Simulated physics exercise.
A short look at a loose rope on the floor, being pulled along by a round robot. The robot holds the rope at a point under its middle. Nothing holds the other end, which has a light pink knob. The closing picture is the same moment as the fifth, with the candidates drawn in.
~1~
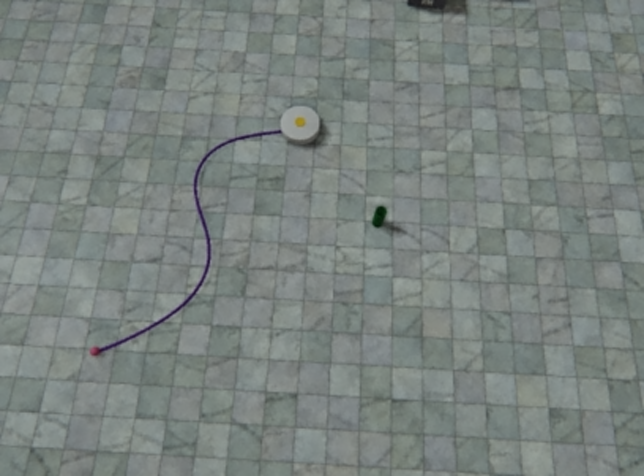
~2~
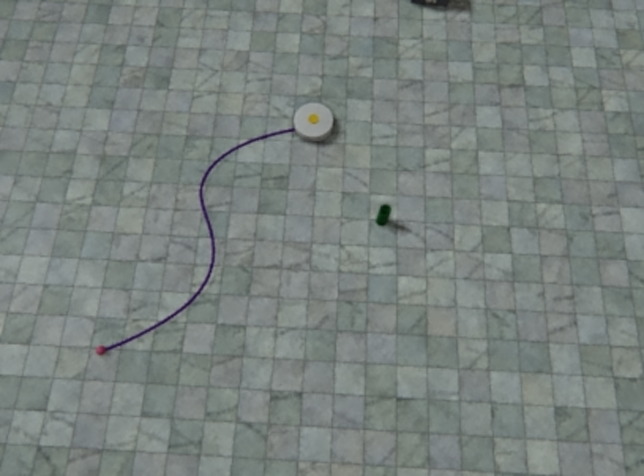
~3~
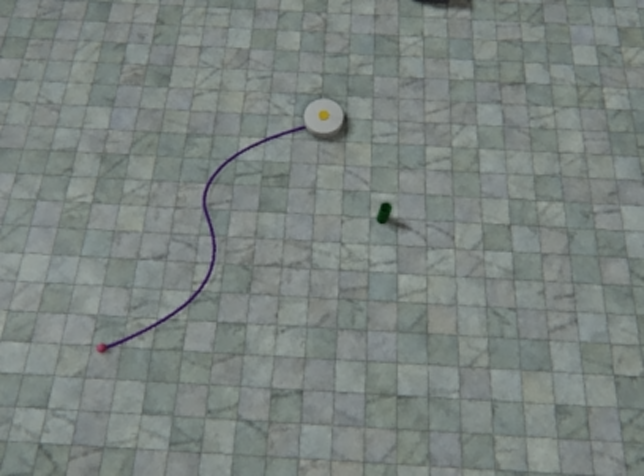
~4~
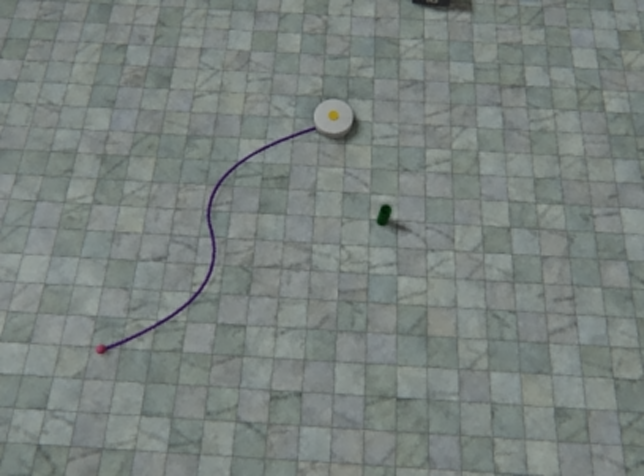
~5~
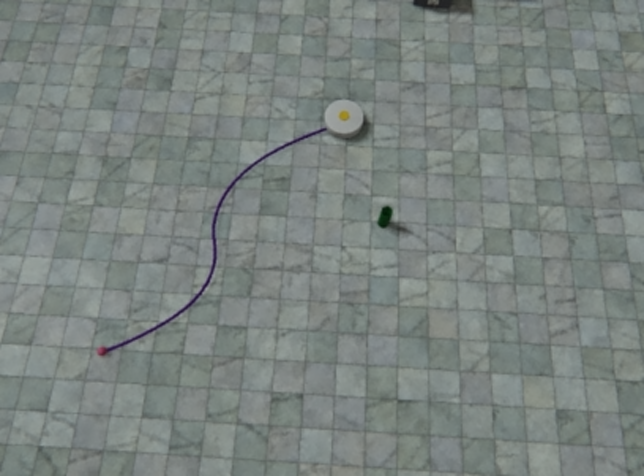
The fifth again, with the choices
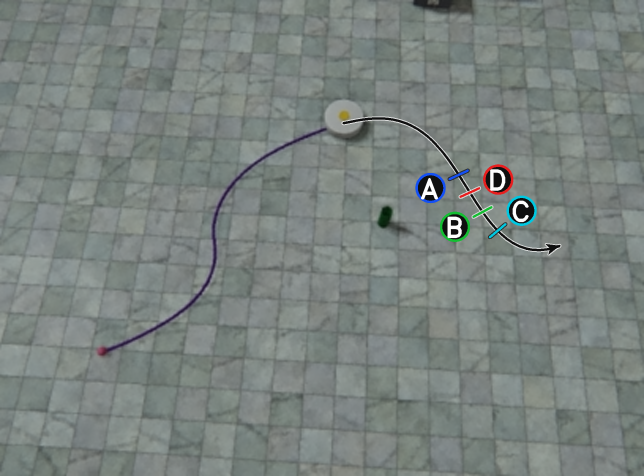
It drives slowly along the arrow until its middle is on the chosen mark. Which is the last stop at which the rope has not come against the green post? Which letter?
Up to mark C.
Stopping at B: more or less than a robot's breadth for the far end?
More.
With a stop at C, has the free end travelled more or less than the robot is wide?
More.
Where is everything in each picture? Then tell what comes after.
The first picture shows green post (379, 217); robot (300, 126); free end (95, 351).
The second picture shows robot (314, 123); green post (383, 216).
The third picture shows robot (324, 119); green post (384, 214).
The fourth picture shows robot (333, 119); green post (384, 216).
The fifth picture shows robot (344, 120); green post (385, 217); free end (102, 351).
On the marked copy, A at (459, 175); B at (483, 212); C at (498, 231); D at (470, 193); the route from (343, 123) via (455, 169) to (560, 246).
Taking C. A third of the way, robot (414, 123), middle of the rope (266, 209), free end (130, 337).
Two thirds of the way, robot (462, 174), middle of the rope (289, 205), free end (147, 322).
When it is over, robot (500, 228), middle of the rope (317, 217), free end (161, 309); nothing has been touched.
As for the rest, A is safe but short; B is safe but short; D is safe but short.
